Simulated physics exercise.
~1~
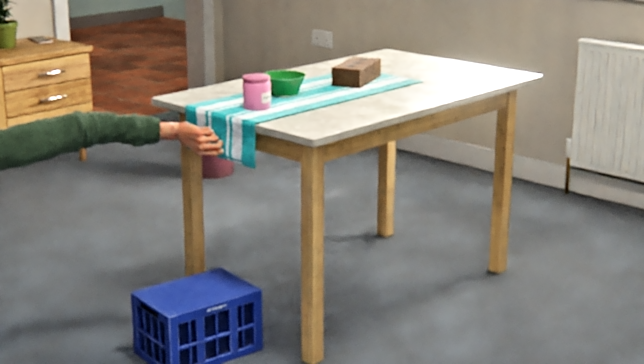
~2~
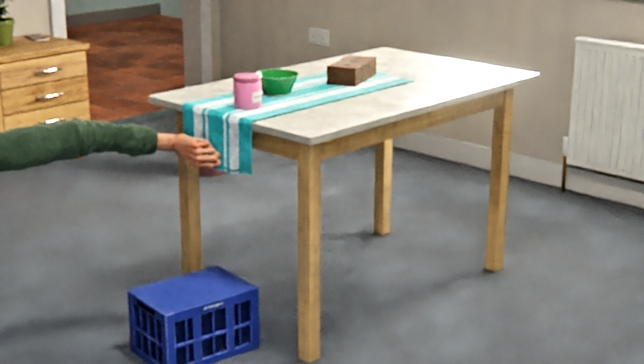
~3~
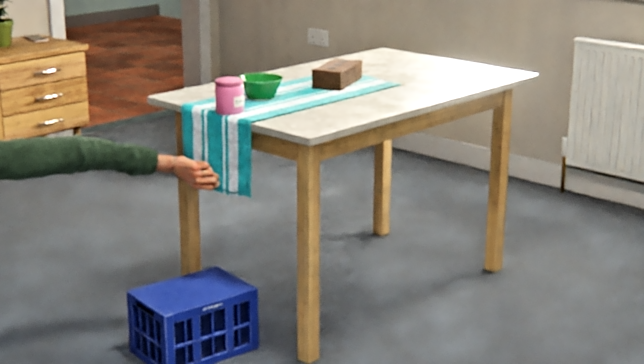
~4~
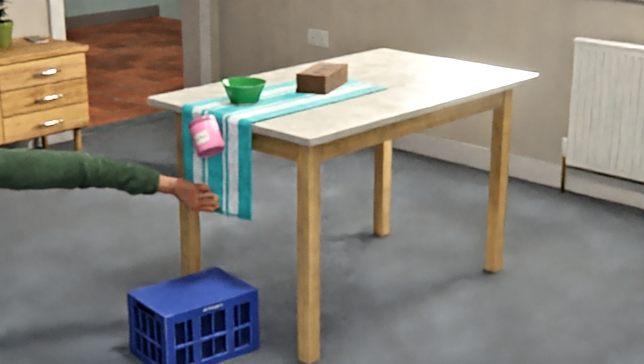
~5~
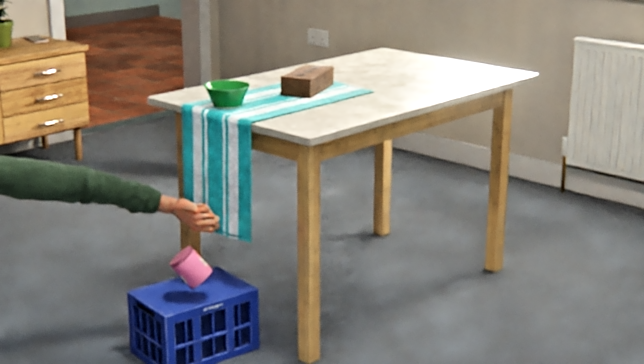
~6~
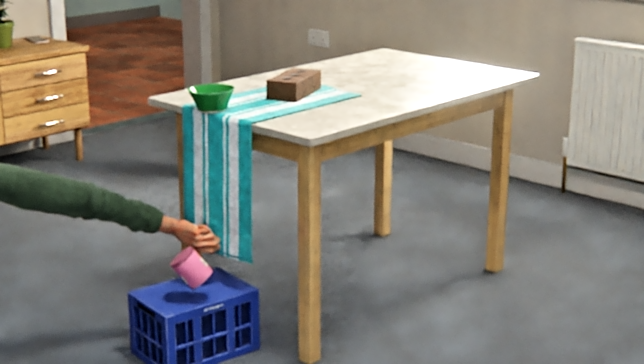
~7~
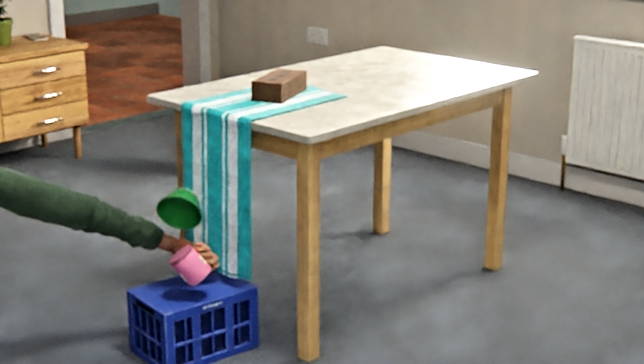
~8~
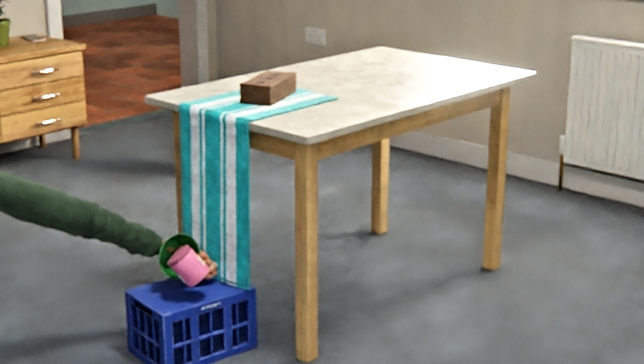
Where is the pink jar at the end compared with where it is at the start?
At the start the pink jar stands on the striped cloth on top of the table, and by the end it is lower and further left, down at the top of the blue crate.
